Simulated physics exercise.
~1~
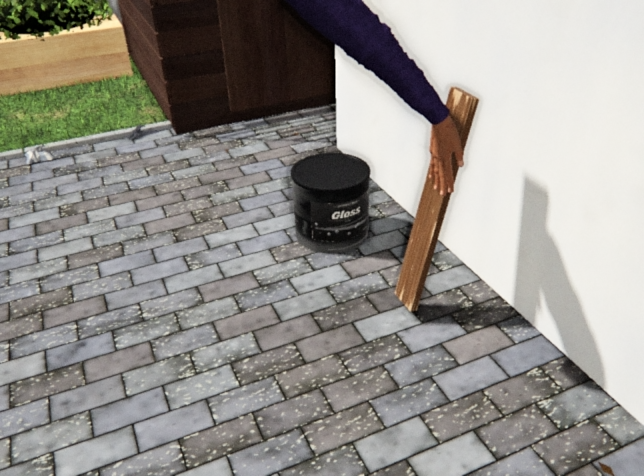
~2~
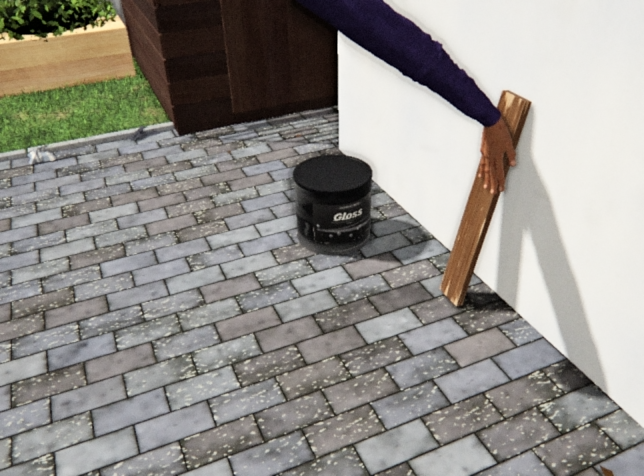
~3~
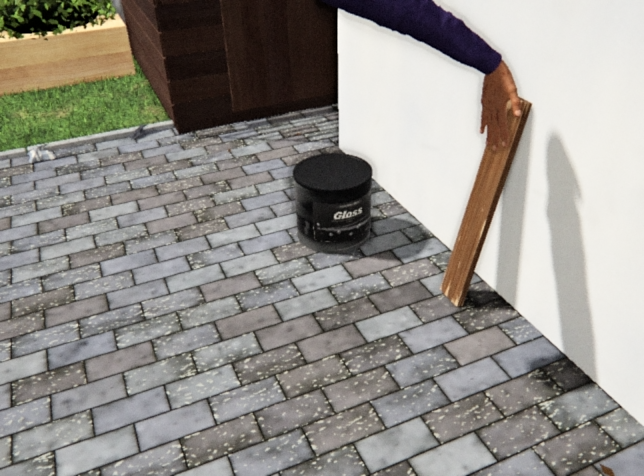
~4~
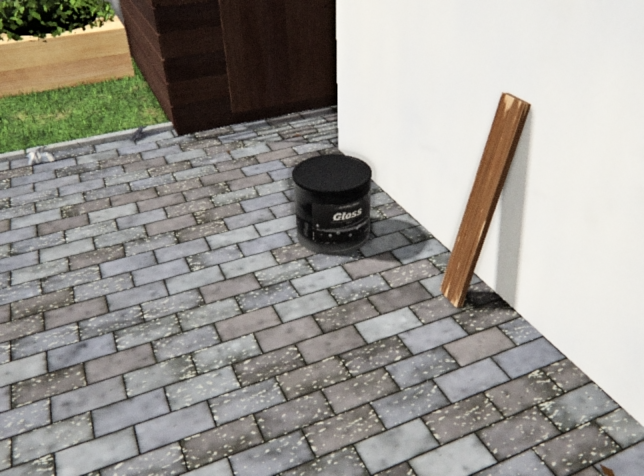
A brown wooden plank is held upright at a slant by a hand in a dark purple sleeve, beside a white wall on a grey brick-paved patio, seen from above at an angle. A black pail with a pale label sits to the left of it, with a dark wooden structure, grass and a planter behind. The hand moves the plank a short way right, leaning it against the wall. The fingers then let go at its top, and the arm draws back out of view. The plank stays leaning, and the pail remains in its place.
